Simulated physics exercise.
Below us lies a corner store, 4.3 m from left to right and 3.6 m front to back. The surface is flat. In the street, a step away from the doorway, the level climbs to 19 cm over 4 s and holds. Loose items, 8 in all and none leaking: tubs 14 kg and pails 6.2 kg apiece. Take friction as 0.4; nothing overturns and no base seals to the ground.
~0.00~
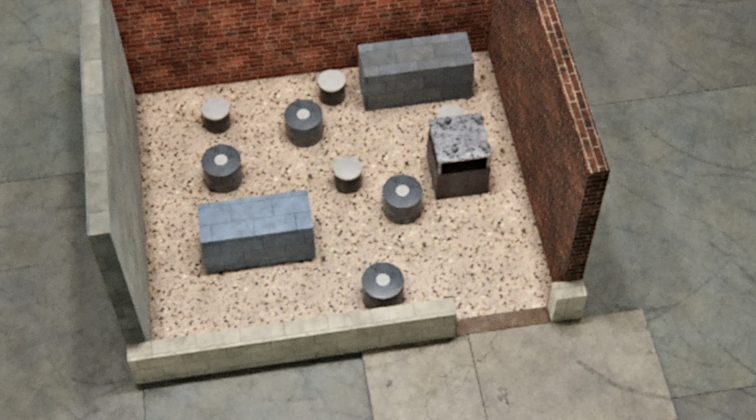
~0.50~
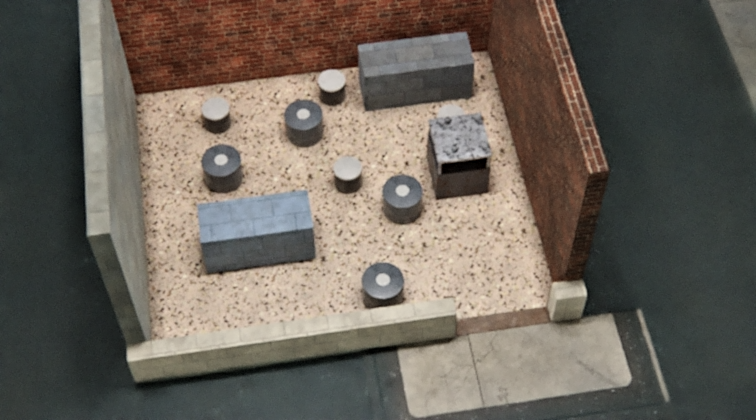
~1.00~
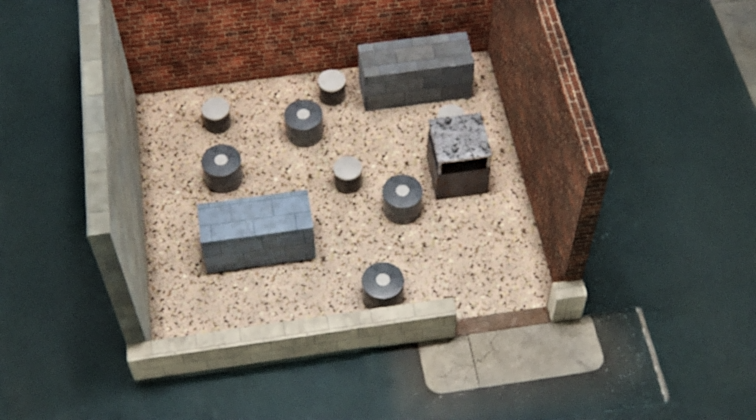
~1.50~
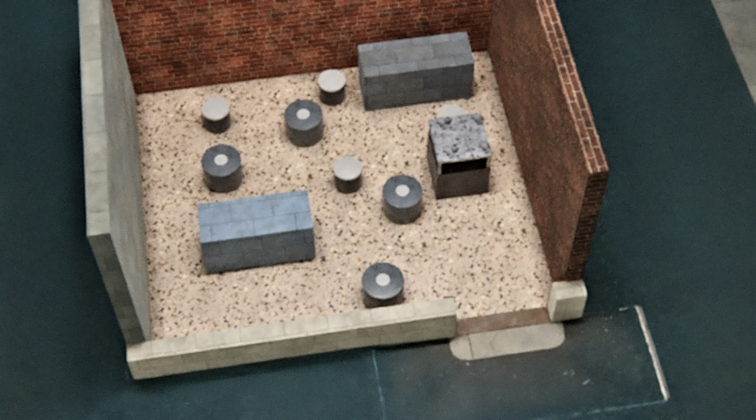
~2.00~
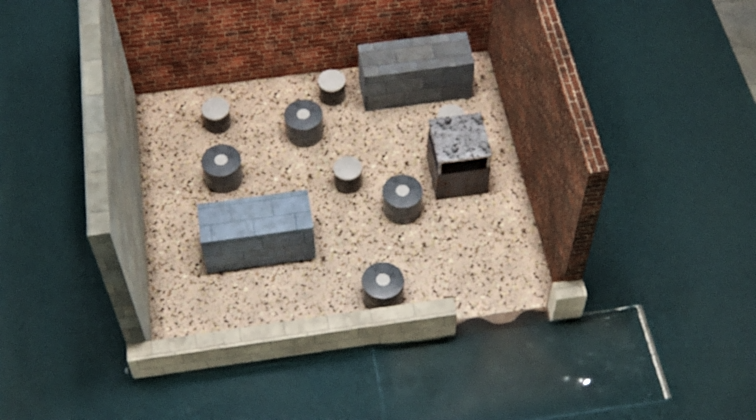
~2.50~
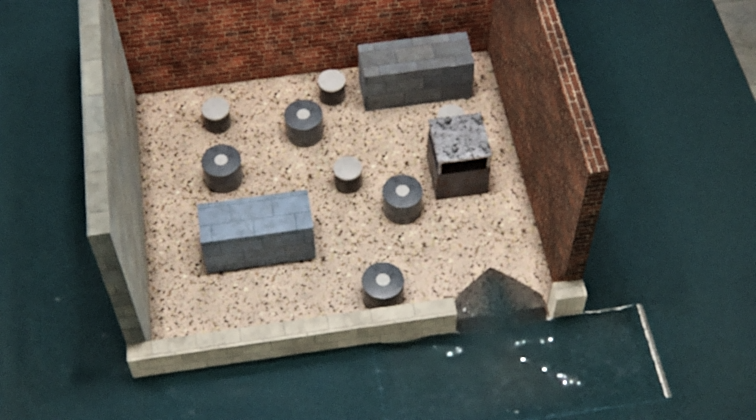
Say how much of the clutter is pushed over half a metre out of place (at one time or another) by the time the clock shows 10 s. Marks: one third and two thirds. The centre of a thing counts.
Share: Under a third.
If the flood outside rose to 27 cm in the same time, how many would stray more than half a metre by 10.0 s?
In that case 6 of them.
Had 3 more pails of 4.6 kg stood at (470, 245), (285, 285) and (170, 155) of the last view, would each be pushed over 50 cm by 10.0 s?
In turn: More, less, less.
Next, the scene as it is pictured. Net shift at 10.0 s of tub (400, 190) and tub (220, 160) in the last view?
In turn: 40 cm, 0 cm.
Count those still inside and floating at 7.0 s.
I count 0.
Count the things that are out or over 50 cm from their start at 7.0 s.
By then 0.
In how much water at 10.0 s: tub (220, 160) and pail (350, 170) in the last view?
Roughly 3 and 7 cm.
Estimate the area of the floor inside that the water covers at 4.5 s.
Roughly 4.0 m2.
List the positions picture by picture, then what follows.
A tub at (383, 280) rests on the ground; a tub at (303, 114) rests on the ground; water covers 0.0 m2; 0 of 8 have shifted, in the first frame.
A tub at (383, 280) rests on the ground; a tub at (303, 114), on the bottom; water covers 0.0 m2; 0 of 8 have shifted, in the second frame.
A tub at (383, 280), on the bottom; a tub at (303, 114), on the bottom; 0.0 m2 under water; 0 of 8 have shifted, in the third frame.
A tub at (383, 280), on the bottom; a tub at (303, 114), on the bottom; 0.0 m2 under water; 0 of 8 have shifted, in the fourth frame.
A tub at (383, 280), on the bottom; a tub at (303, 114), on the bottom; water covers 0.0 m2; 0 of 8 have shifted, in the fifth frame.
A tub at (383, 280) rests on the ground; a tub at (303, 114), on the bottom; water covers 0.3 m2; 0 of 8 have shifted, in the sixth frame.
After 3.5 s 0 of 8 are over 50 cm from their spots; 0 afloat.
After 4.5 s 0 of 8 are over 50 cm from their spots; 0 afloat.
After 7.0 s 0 of 8 are over 50 cm from their spots; 0 afloat.
After 10.0 s 0 of 8 are over 50 cm from their spots, and 0 have been at some point; 1 afloat.
